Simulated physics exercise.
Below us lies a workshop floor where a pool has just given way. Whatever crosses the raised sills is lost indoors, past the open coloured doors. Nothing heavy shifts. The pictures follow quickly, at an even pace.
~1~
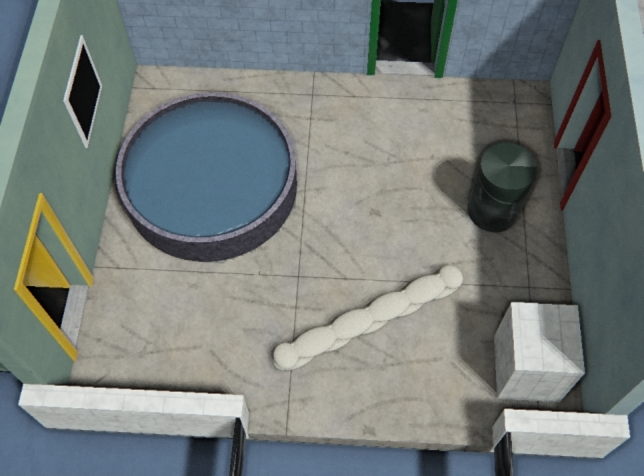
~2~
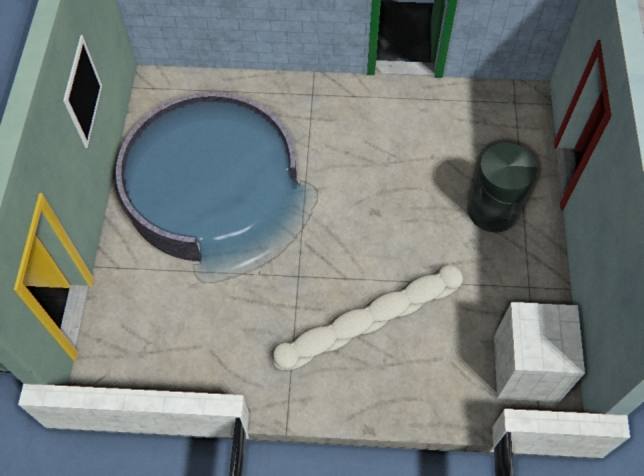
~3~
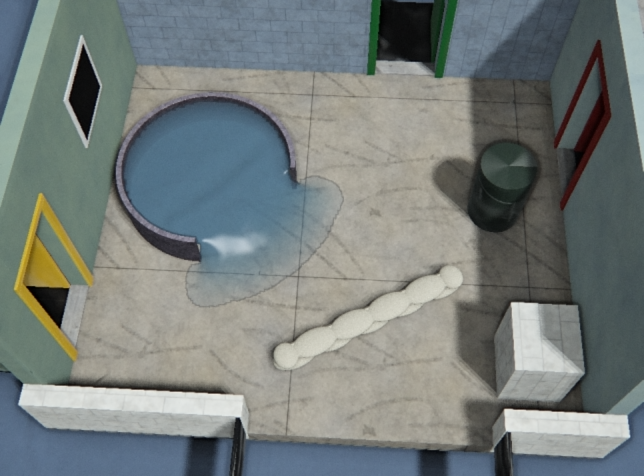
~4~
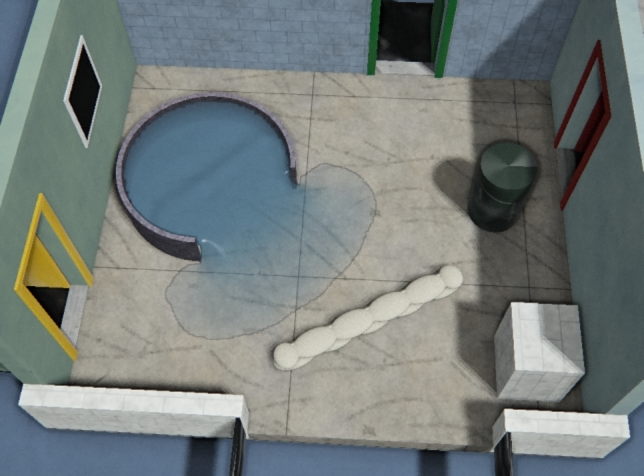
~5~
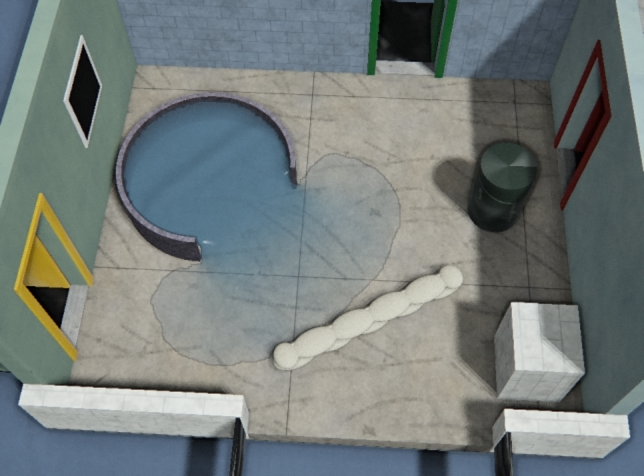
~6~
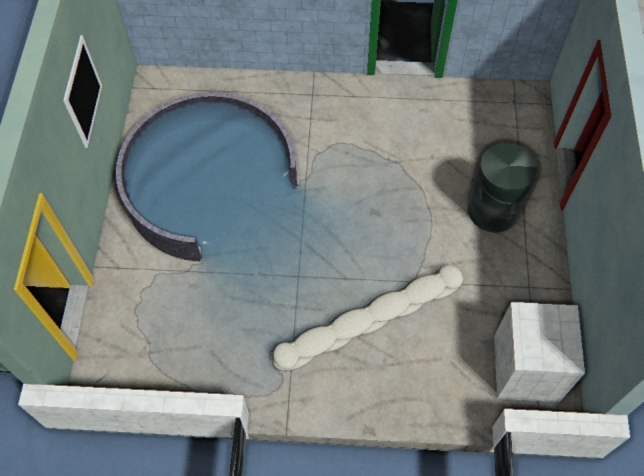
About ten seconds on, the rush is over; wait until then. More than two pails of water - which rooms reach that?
Result: The red door sees more than two pails; the yellow door sees more than two pails; the green door sees more than two pails.
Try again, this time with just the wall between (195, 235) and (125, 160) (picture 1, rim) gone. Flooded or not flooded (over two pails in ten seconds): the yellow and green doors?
My guess is that the yellow tops the mark while the green stays short of it.
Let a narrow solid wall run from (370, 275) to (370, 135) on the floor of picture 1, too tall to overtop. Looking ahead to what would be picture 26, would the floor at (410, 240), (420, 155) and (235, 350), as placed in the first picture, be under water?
Outcome per location, in sequence: Soaking, soaking, soaking.
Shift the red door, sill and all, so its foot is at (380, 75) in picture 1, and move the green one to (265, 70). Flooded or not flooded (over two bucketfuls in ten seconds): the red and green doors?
Result: Red door yes, green door no.
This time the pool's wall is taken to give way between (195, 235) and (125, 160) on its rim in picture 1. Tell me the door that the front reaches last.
The red one, I reckon.
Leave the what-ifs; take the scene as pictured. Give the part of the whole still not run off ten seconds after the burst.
Near 78 in a hundred.
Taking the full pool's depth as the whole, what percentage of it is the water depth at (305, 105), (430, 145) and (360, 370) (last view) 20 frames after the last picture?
Estimated readings in sequence: 0, 10, 2 percent.
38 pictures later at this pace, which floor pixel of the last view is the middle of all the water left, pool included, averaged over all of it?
At roughly (325, 230).
A moment on, water covers 30 % of the floor; the red door not reached, the yellow door not reached, the green door not reached.
Next, water covers 35 % of the floor; the red door not reached, the yellow door not reached, the green door not reached.
Then, water covers 60 % of the floor; the red door wet at the sill, nothing in, the yellow door under two buckets in, the green door wet at the sill, nothing in.
Later, water covers 80 % of the floor; the red door under two buckets in, the yellow door over two buckets in, the green door over two buckets in.
In the end, water covers 95 % of the floor; the red door over two buckets in, the yellow door over two buckets in, the green door far over two buckets in.
